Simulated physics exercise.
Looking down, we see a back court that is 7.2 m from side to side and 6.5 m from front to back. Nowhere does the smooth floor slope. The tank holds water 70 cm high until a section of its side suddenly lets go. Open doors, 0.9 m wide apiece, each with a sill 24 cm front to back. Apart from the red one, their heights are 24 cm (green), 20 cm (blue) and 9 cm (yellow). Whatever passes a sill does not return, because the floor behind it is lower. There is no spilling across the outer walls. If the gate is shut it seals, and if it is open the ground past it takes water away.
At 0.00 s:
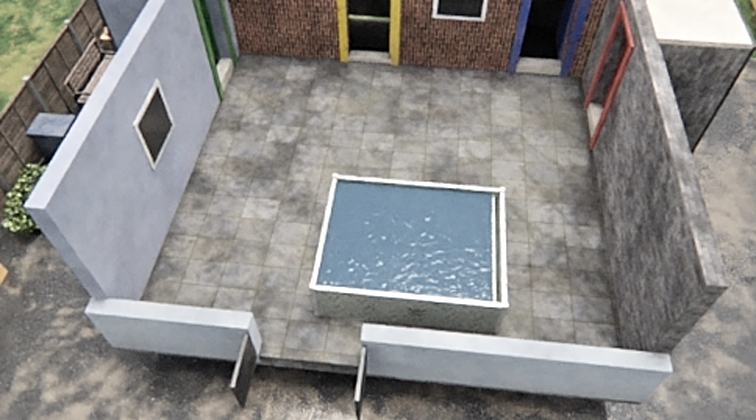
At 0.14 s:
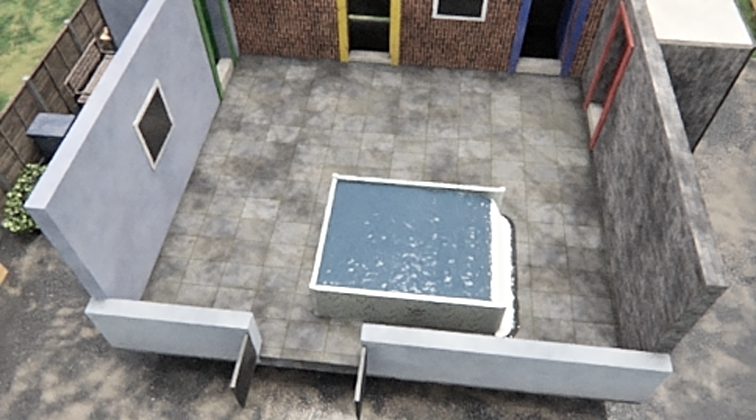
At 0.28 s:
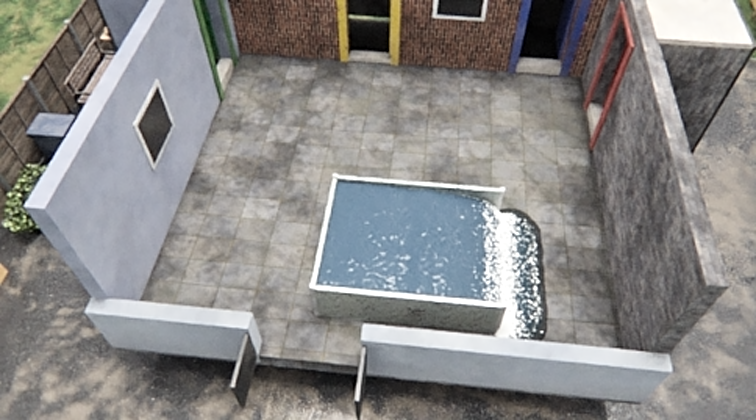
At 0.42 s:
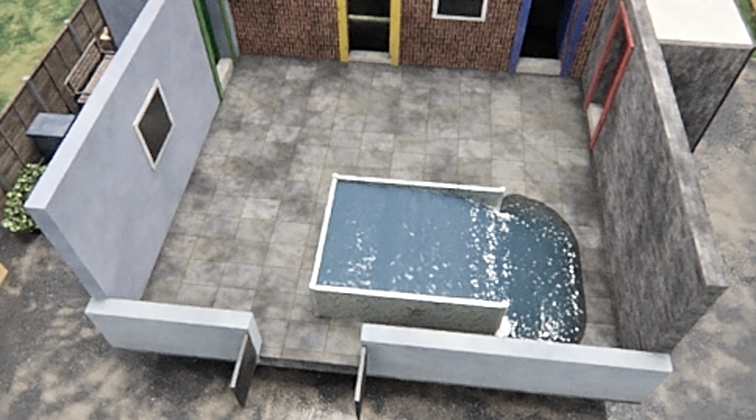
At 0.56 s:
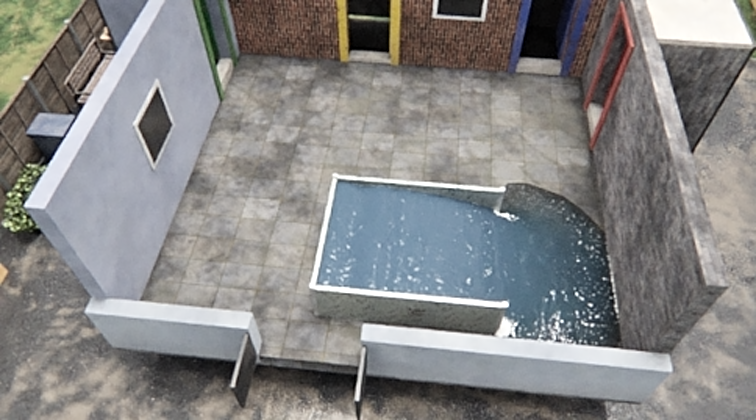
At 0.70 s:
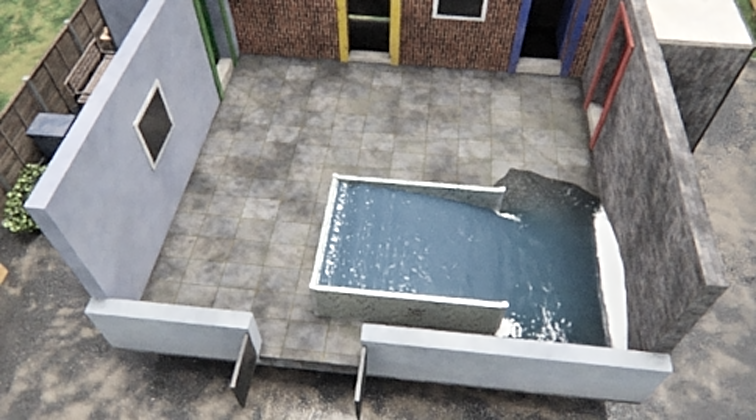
Water pouring from the open right side of a rectangular tank, spreading across a paved courtyard and reaching the grey right-hand wall.
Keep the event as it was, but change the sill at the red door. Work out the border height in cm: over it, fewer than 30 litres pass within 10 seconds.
Border at about 8.5 cm.
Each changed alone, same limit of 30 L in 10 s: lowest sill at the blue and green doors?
Roughly 23 cm for the blue door and roughly 12.5 cm for the green door.
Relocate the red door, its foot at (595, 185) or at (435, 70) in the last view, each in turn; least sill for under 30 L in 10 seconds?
Roughly 16 and 9.0 cm.
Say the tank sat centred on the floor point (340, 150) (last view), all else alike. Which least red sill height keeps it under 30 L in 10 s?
In that case about 26 cm.
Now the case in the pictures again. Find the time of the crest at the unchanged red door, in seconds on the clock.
The level tops out around 7.5 s.
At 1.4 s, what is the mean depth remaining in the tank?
About 41 centimetres on average.
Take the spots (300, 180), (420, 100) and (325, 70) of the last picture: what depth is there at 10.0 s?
Roughly 6, 6 and 4 cm, in turn.
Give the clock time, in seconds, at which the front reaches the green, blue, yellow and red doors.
Green = 5.0 s, blue = 2.2 s, yellow = 3.6 s, red = 1.5 s.
After 1.4 s water covers 15 % of the floor, deepest (54 cm) near (616, 376); it has not reached the red door.
After 3.0 s water covers 35 % of the floor, deepest (39 cm) near (616, 376); 12 cm at the red door, 0 litres in over its 21 cm sill.
After 10.0 s water covers 95 % of the floor, deepest (14 cm) near (577, 372); 10 cm at the red door, 0 litres in over its 21 cm sill.
At the red door as built, the water arrived by 1.5 s and peaked near 13 cm at 7.4 s.
Run again over the same 10 s with other heights there, 49 litres in over 7 cm, 18 litres over 9.5 cm. The limit of 30 litres is kept from about 8.5 cm up.
